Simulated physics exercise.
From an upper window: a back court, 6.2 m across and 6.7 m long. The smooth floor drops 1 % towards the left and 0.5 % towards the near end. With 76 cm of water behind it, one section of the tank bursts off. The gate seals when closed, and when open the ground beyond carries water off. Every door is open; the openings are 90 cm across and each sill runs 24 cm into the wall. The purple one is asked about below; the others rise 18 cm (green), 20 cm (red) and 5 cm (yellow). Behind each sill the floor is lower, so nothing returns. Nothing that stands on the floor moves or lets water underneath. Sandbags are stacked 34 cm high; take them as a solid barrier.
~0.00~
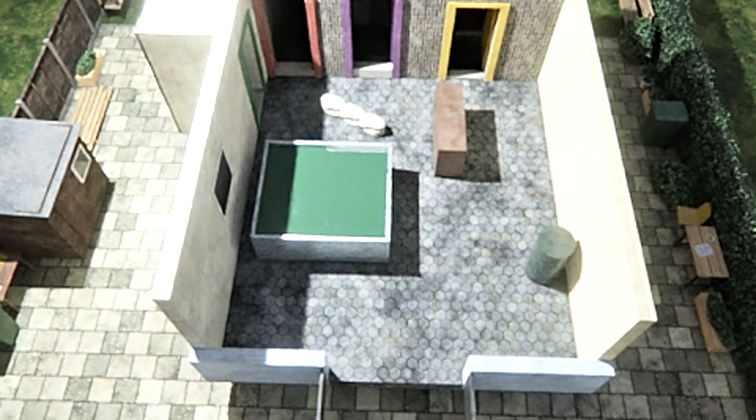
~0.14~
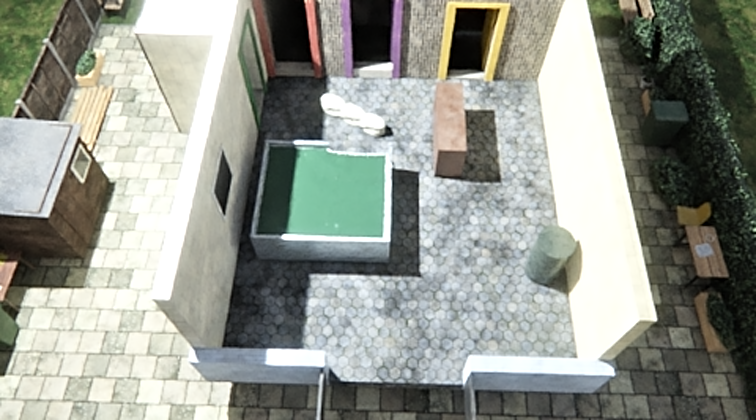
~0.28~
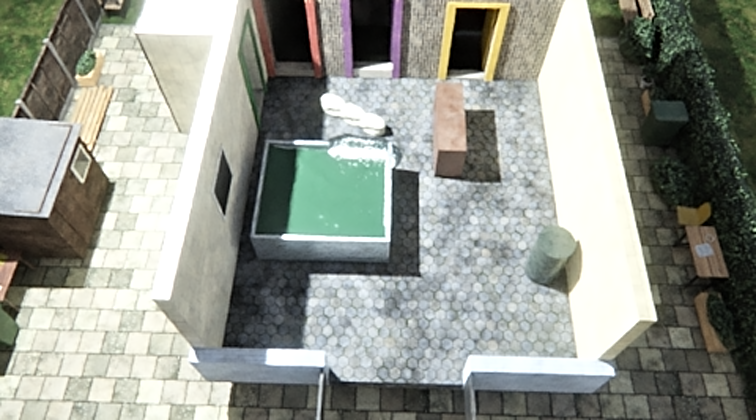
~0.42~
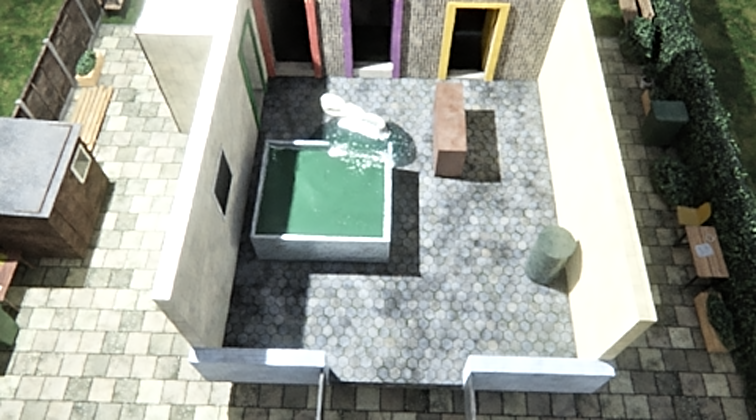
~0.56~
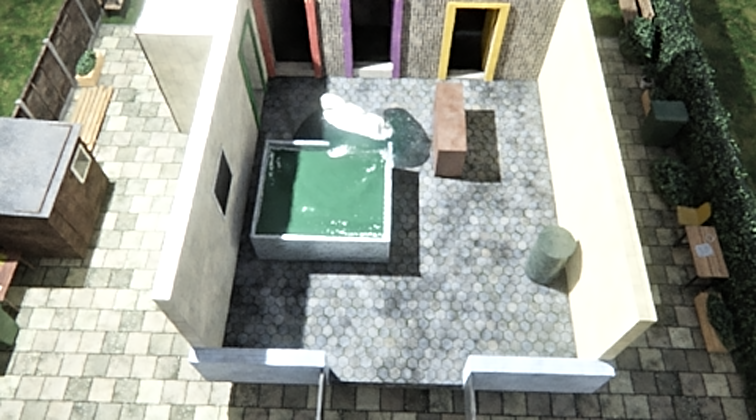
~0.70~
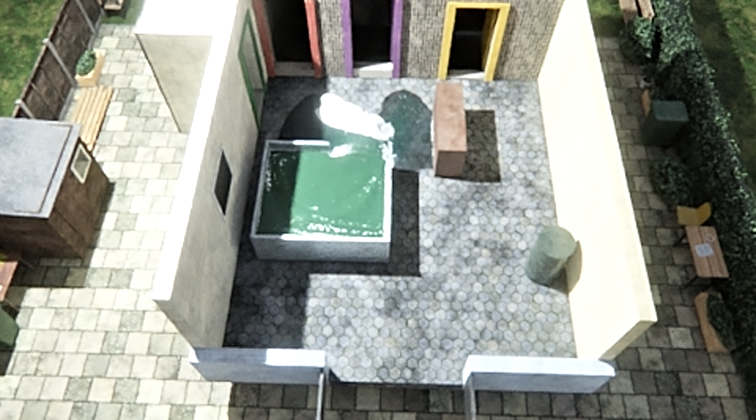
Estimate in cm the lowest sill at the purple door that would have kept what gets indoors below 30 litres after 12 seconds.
Some 13 cm above the ground.
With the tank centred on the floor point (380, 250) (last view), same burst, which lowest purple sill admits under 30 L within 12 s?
About 26 cm.
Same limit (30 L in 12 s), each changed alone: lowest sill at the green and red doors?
About 29 cm at green and 18 cm at red.
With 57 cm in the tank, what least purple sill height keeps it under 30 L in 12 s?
About 10.0 cm.
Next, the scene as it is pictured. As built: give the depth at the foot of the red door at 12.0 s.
Some 11.0 cm.
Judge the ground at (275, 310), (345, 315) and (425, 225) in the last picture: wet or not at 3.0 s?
In turn: Still dry, dry, wet.
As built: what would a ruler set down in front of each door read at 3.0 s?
Depths in cm: Green 30, red 20, purple 11, yellow 11.
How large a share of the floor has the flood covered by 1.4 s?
Some 25 per cent of it.
After 1.4 s water covers 25 % of the floor, deepest (56 cm) near (367, 134); it has not reached the purple door.
After 3.0 s water covers 45 % of the floor, deepest (36 cm) near (367, 134); 11 cm at the purple door, 0 litres in over its 24 cm sill.
After 12.0 s water covers 95 % of the floor, deepest (16 cm) near (222, 353); 9 cm at the purple door, 0 litres in over its 24 cm sill.
At the purple door as built, the water arrived by 1.5 s and peaked near 20 cm at 2.2 s.
Run again over the same 12 s with other heights there, 54 litres in over 11 cm, 12 litres over 15 cm. The limit of 30 litres is kept from about 13 cm up.
